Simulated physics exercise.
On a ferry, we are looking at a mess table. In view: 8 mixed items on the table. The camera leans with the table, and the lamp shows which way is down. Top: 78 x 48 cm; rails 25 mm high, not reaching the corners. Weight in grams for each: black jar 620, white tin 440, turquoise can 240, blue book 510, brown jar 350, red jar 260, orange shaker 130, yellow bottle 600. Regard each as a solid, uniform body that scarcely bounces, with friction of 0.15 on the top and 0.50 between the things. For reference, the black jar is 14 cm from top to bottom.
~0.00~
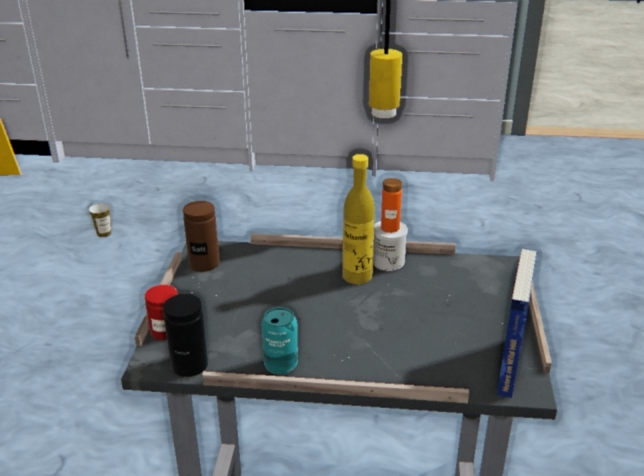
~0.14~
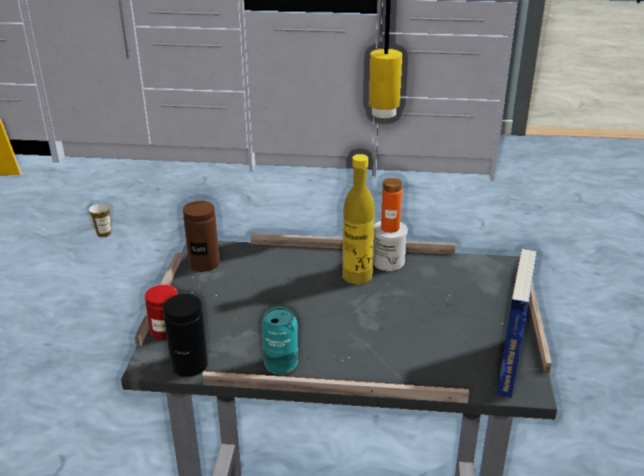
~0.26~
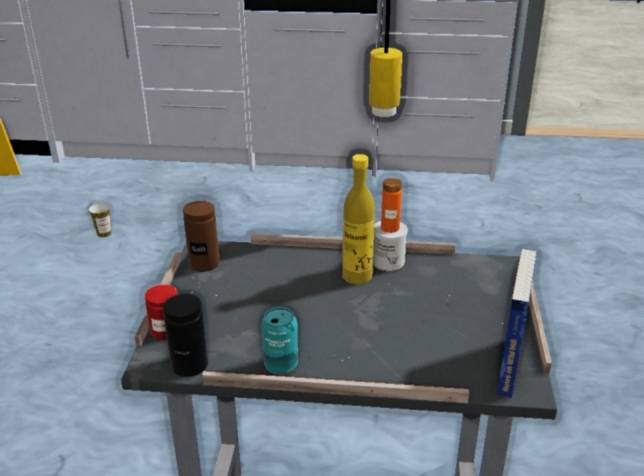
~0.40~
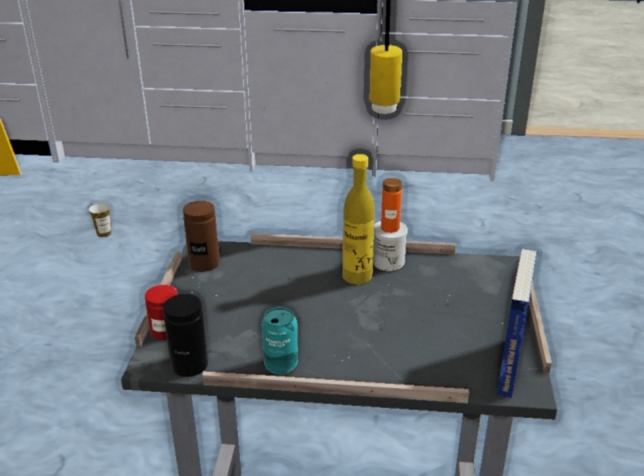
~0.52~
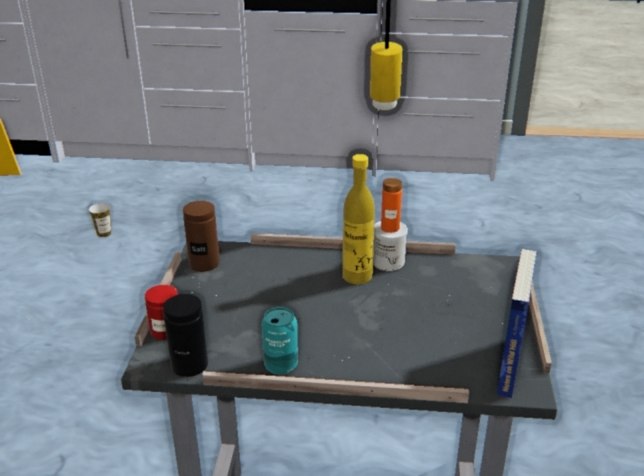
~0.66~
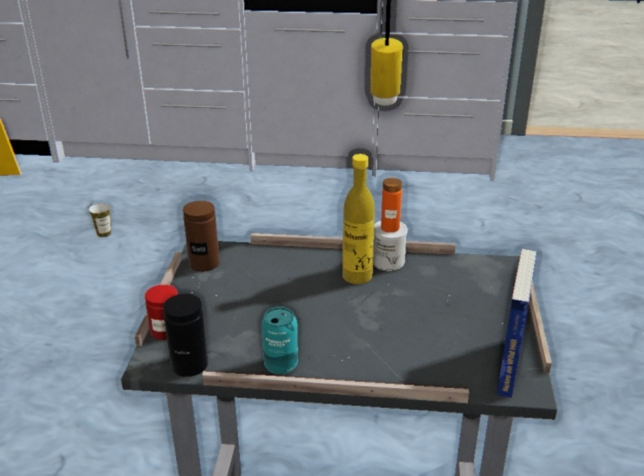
A yellow lamp hanging on a black cord shifts slightly upward in view, seen from above the front of a dark table in a room with grey cabinets. Brown, red and black jars stand left, a turquoise can front centre, a yellow bottle beside an orange shaker and white tin behind, and a blue book right. Everything on the table stays still, and the view holds steady with it.
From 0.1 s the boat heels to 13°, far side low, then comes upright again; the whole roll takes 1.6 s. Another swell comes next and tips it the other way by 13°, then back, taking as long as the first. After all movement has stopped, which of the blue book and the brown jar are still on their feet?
When it is calm, the blue book is on its feet, the brown jar has fallen.
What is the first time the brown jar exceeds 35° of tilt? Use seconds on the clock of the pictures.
That first happens close to 1.4 seconds.
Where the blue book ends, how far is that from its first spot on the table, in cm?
Roughly 0 cm.
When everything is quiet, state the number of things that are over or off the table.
Count: 2.
After 1.16 s, boat heeled 10°, far side down; blue book slid 8 cm near (512, 296); brown jar slid 8 cm near (210, 218); black jar slid 8 cm.
After 1.66 s, boat level; brown jar now off the table; blue book slid 19 cm near (506, 266); yellow bottle tipped 16° from how it sat.
After 2.56 s, boat heeled 13°, near side down; blue book slid 16 cm near (508, 274); yellow bottle tipped 66° from how it sat; black jar slid 16 cm.
After 2.96 s, boat heeled 5°, near side down; blue book slid 4 cm near (514, 310); yellow bottle on its side; white tin slid 14 cm.
At rest (3.8 s), off the table and tipped over, brown jar; tipped over on the table, yellow bottle; not toppled but over 5 cm from the start, white tin and orange shaker; the other 4 in place, give or take 5 cm. In the last view, blue book near (517, 324).
